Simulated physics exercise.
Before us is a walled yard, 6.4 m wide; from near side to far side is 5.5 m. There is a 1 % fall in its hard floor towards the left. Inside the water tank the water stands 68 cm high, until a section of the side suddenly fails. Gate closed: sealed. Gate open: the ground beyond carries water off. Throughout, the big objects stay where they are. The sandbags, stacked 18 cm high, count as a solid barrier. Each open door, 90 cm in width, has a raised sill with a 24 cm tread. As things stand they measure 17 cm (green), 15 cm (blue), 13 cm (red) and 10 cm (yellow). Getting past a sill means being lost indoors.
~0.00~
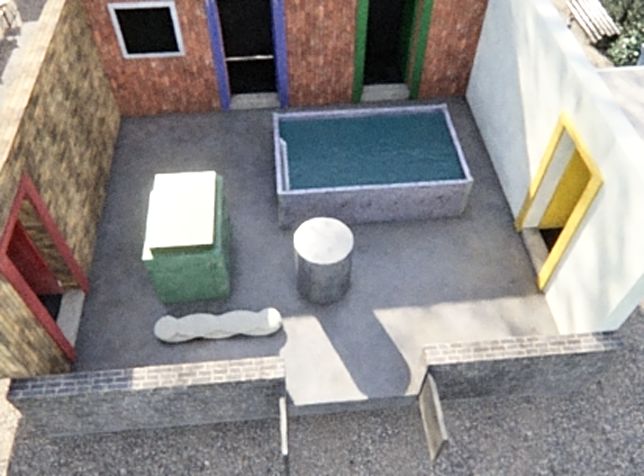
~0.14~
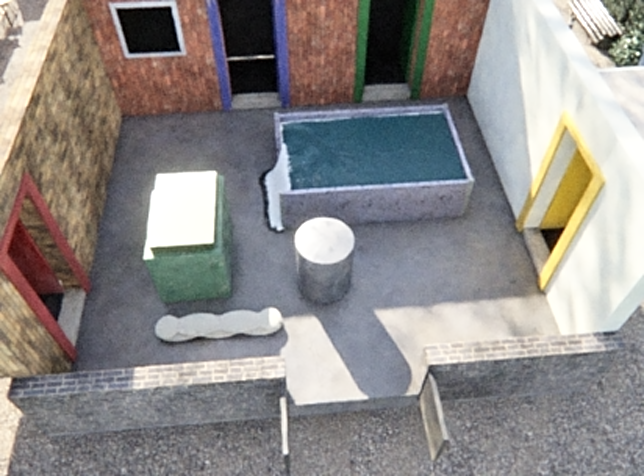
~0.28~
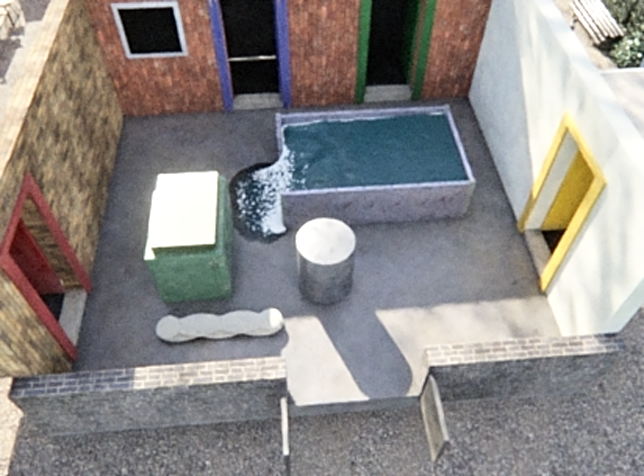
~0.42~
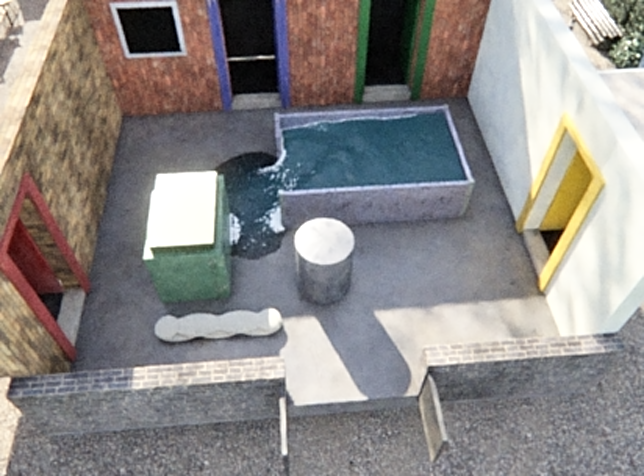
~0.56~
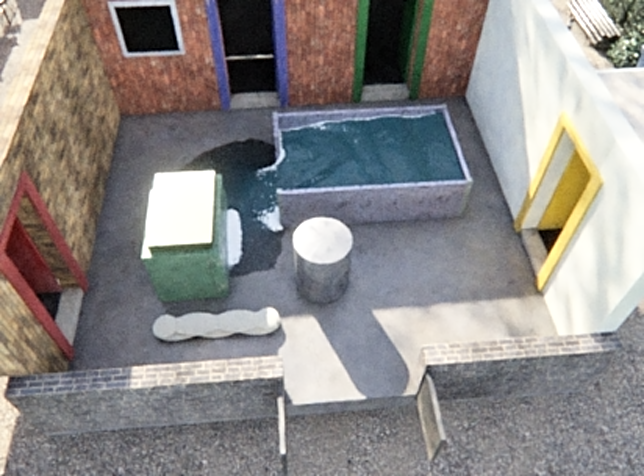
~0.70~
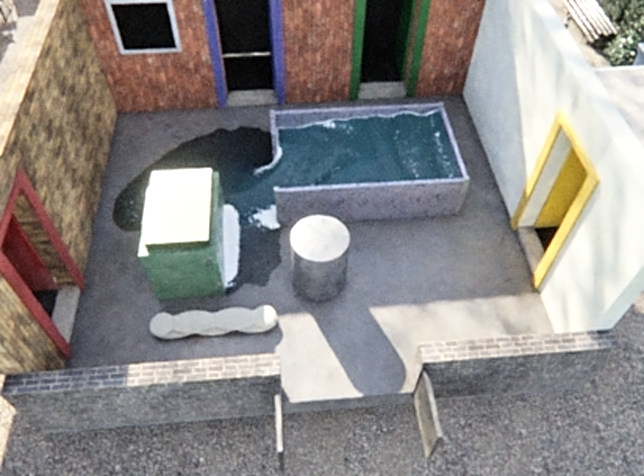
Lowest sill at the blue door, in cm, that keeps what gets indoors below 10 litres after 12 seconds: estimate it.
My estimate is 5 cm.
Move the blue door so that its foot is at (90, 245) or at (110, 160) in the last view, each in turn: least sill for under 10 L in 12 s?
Minimums: Roughly 24 cm and 29 cm.
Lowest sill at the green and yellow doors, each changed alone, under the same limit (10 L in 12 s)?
Roughly 10.0 cm for the green door and roughly 9.0 cm for the yellow door.
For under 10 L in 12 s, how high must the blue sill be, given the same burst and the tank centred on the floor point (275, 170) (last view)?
About 9.0 cm.
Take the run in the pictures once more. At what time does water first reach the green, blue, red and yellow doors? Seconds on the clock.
Times: Green 4.0 s, blue 1.6 s, red 1.5 s, yellow 5.0 s.
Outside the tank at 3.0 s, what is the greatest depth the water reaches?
Close to 42 centimetres.
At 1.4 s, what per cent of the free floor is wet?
I'd say near 25 percent is wet.
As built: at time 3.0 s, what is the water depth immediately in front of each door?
In cm: Green 0, blue 7, red 6, yellow 0.
After 1.4 s water covers 25 % of the floor, deepest (45 cm) near (237, 222); it has not reached the blue door.
After 3.0 s water covers 55 % of the floor, deepest (42 cm) near (116, 122); 7 cm at the blue door, 0 litres in over its 15 cm sill.
After 12.0 s water covers 95 % of the floor, deepest (12 cm) near (237, 249); 8 cm at the blue door, 0 litres in over its 15 cm sill.
At the blue door as built, the water arrived by 1.6 s and peaked near 8 cm at 12.0 s.
With a sill of 4.5 cm, 16 litres would have come in within the 12 s; with 6 cm, 4 litres. So under 10 litres takes about 5 cm.
